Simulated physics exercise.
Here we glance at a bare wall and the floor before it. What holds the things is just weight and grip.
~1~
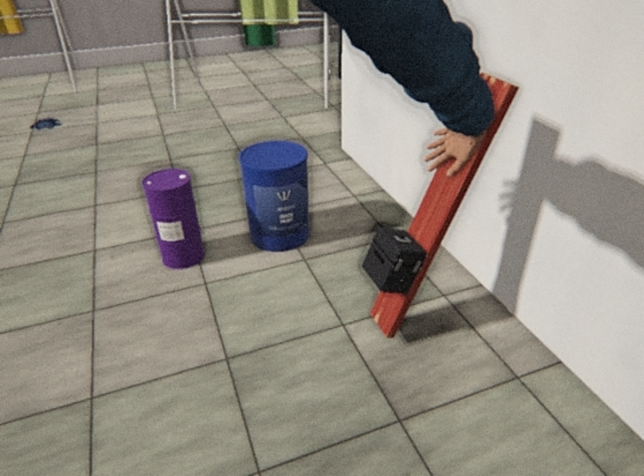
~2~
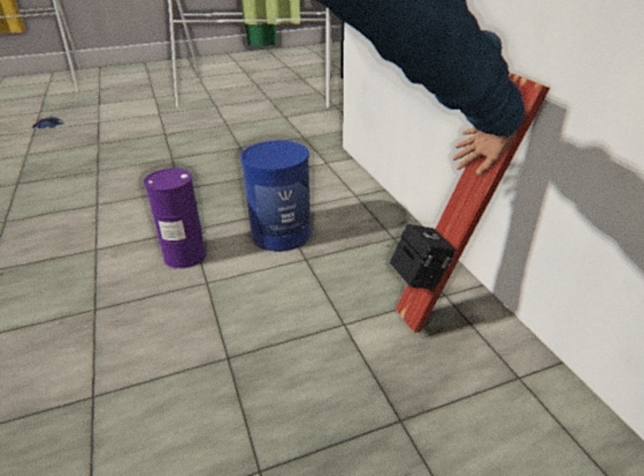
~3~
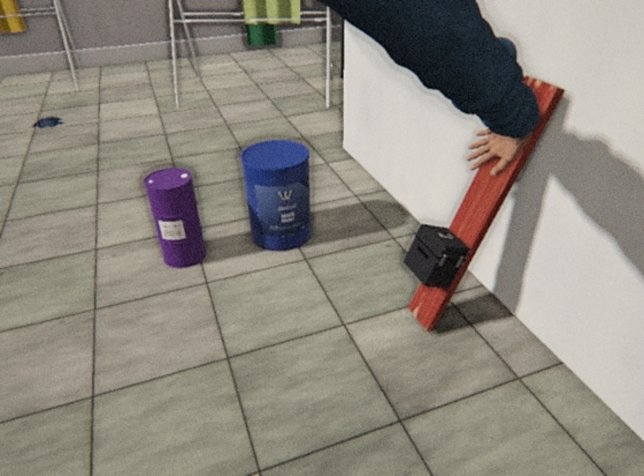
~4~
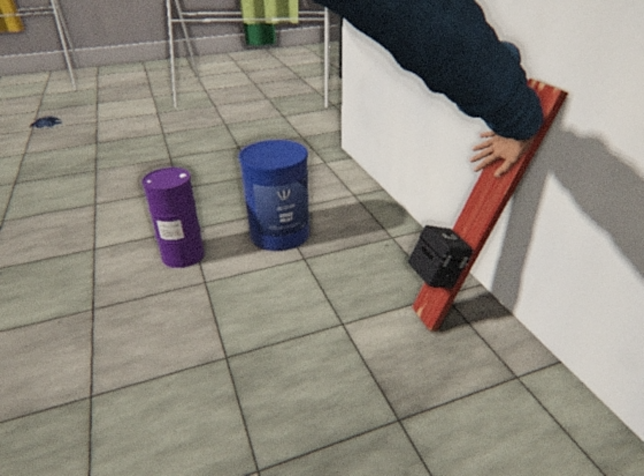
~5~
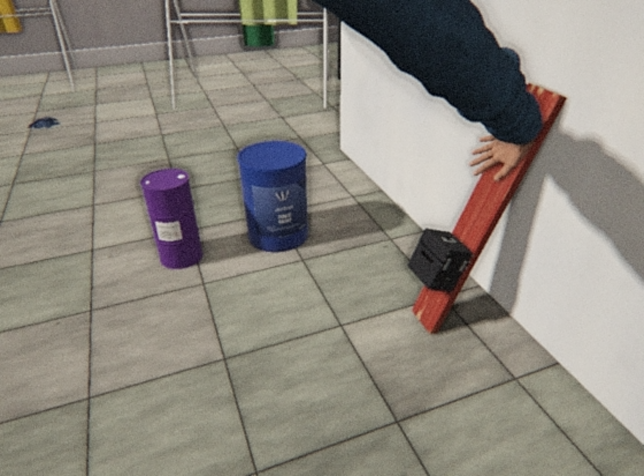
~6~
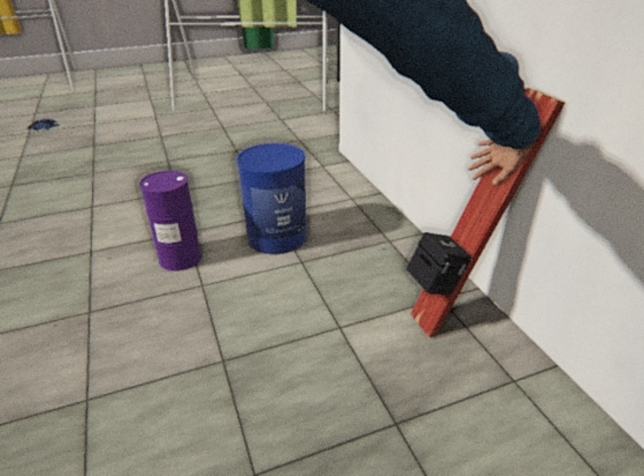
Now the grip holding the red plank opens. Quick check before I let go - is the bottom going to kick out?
No, it stays put.
Then, 0.40 s past the last view, nothing moves.
Then, 0.90 s past the last view, red plank resting near (477, 224).
Finally, all 3 still in place. Final places as the last picture's camera would see them, red plank near (477, 224). The plank remains leaning.
